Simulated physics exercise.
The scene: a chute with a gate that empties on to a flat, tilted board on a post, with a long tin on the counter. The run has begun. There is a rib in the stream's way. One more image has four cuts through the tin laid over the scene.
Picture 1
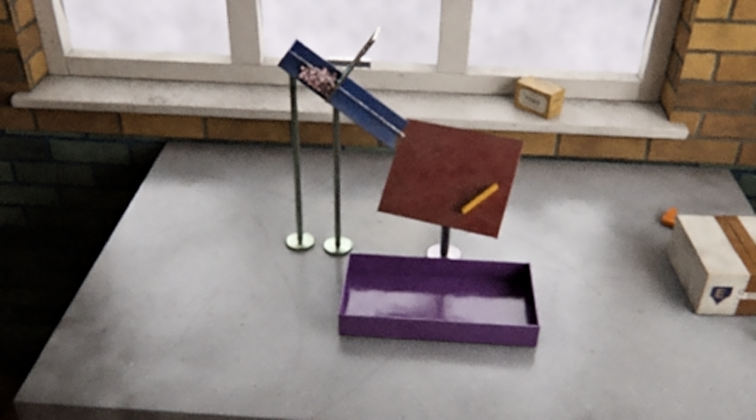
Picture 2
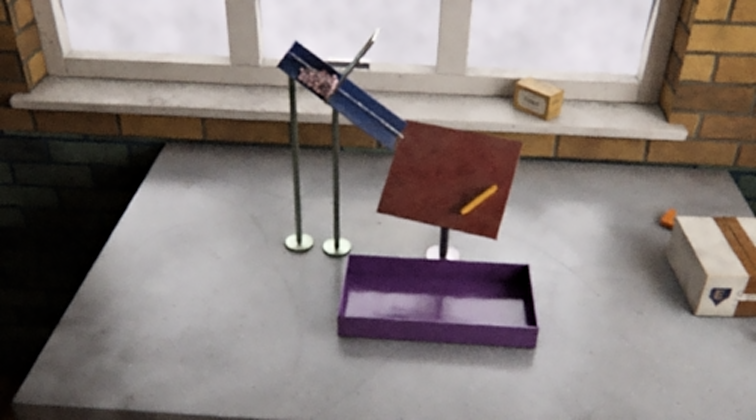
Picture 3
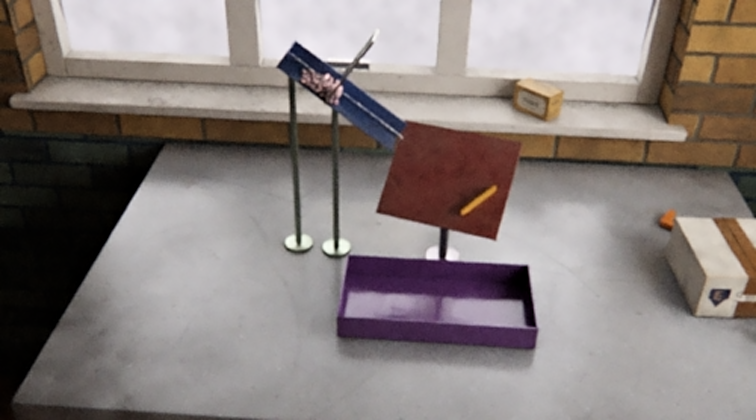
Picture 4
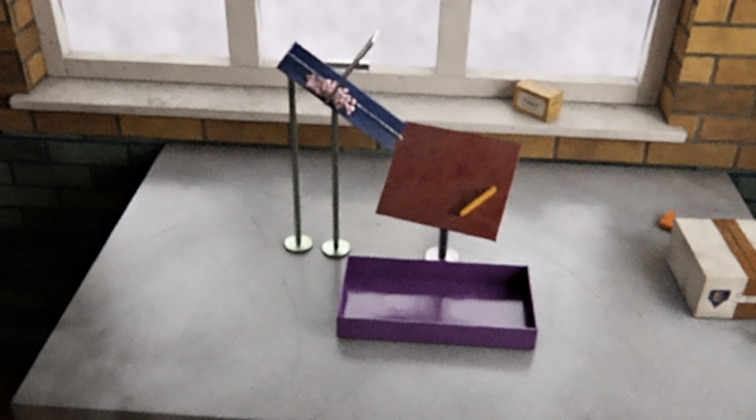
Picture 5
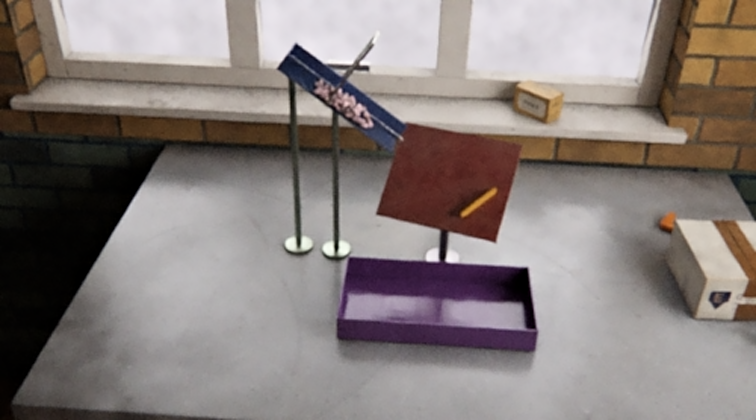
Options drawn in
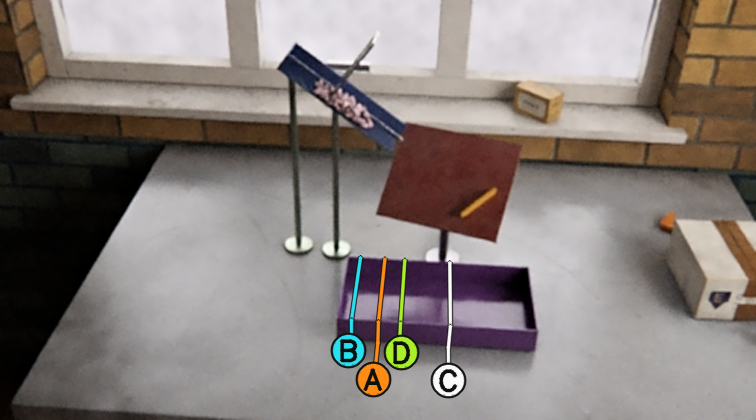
Small pink beads slide down a sloping blue chute toward a tilted dark red board.
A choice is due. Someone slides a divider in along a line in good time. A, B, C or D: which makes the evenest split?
C.
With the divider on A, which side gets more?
Right.
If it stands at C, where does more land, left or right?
More lands on the left.
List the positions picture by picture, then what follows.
Load behind the gate at (321, 78), sugar pearls; lip of the chute at (395, 143), sloping gently, in the first frame.
Middle of the board at (449, 177), tilted fairly steeply; middle of its low edge at (435, 225); of its high edge at (463, 130), in the second frame.
Front corners of the tin at (338, 316) and (538, 328), empty; front of the load at (336, 102), in the third frame.
Middle of the load at (334, 92); its front at (352, 109), about a third of the way to the lip; rib from (495, 187) to (461, 212), in the fourth frame.
Middle of the load at (346, 103); its front at (370, 125), about two thirds of the way to the lip, in the fifth frame.
On the marked copy, line A crosses the front rim at (378, 320); line B crosses the front rim at (351, 319); line C crosses the front rim at (450, 325); line D crosses the front rim at (400, 322).
If A is chosen, of what is caught, a stray few on the left of the divider, nearly all on the right.
If B is chosen, of what is caught, a stray few on the left of the divider, nearly all on the right.
If C is chosen, of what is caught, about two thirds on the left of the divider, about a third on the right.
If D is chosen, of what is caught, a small part on the left of the divider, nearly all on the right.
